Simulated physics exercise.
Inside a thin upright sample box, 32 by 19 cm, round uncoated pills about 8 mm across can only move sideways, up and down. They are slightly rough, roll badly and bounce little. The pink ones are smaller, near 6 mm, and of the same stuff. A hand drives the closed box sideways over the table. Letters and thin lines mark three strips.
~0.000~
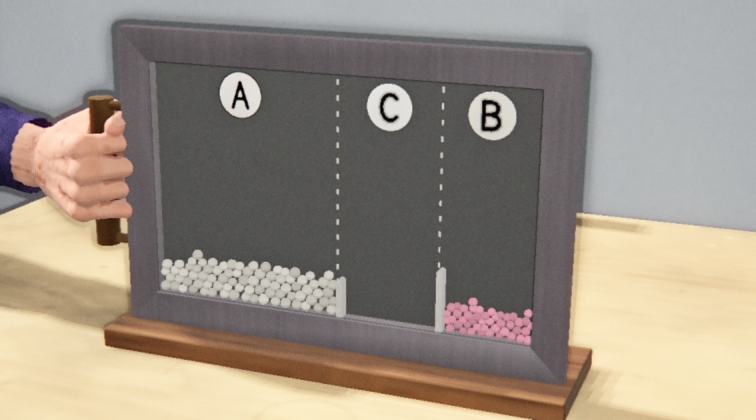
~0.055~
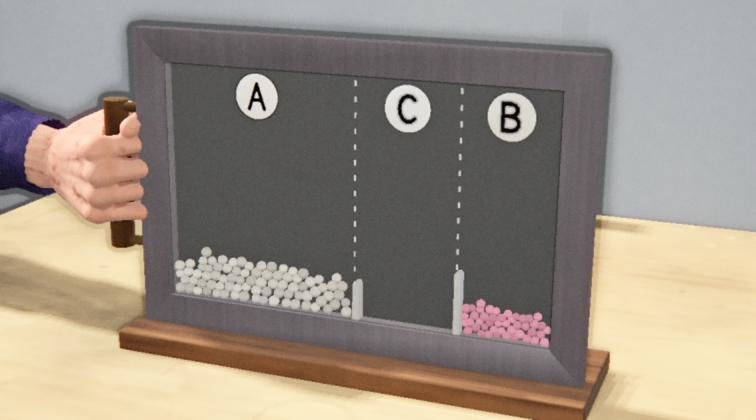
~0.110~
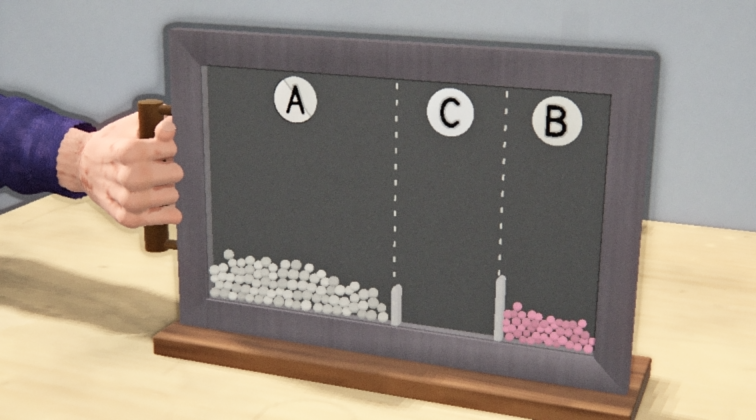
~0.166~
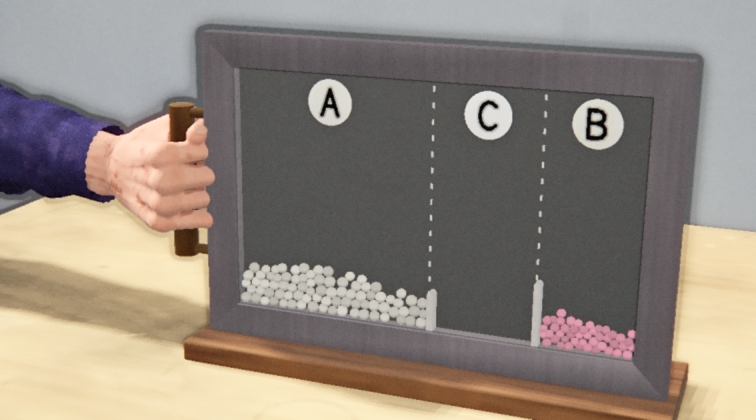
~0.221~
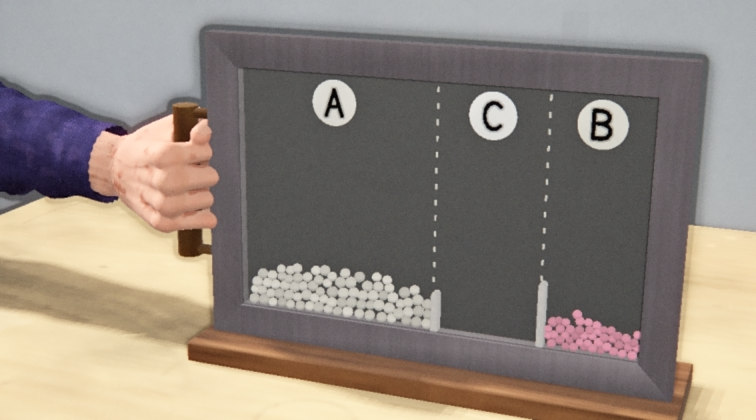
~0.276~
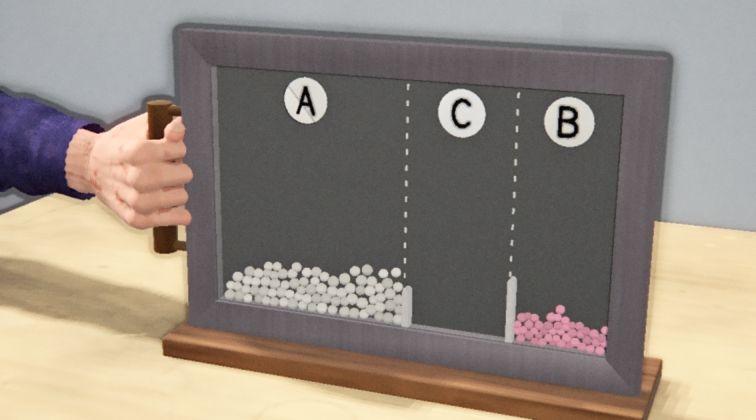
The footage shows a hand sliding an upright framed box to the right across a table, then partway back left, while white balls in section A and smaller pink balls in section B shift slightly, with section C empty.
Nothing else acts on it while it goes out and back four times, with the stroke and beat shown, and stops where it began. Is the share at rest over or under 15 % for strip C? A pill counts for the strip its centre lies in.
C under 15 %.
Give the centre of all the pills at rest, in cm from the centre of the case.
Some 1 cm left and 8 cm below.
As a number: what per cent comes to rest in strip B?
About 35 per cent.
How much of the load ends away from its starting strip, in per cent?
Roughly 5 per cent.
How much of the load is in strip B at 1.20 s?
About 35 per cent.
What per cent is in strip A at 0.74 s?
Roughly 60 per cent.
After 0.74 s, it is 2 cm to the right; the pills' middle is in line with and 8 cm below the centre; A 60 %, B 35 %.
After 1.20 s, it is at its start; the pills' middle is in line with and 8 cm below the centre; A 60 %, B 35 %, C 5 %.
After 1.60 s, it is at its start; the pills' middle is in line with and 8 cm below the centre; A 60 %, B 35 %, C 5 %.
Settled by 2.1 s, it is at its start; A 60 %, B 35 %, C 5 %.
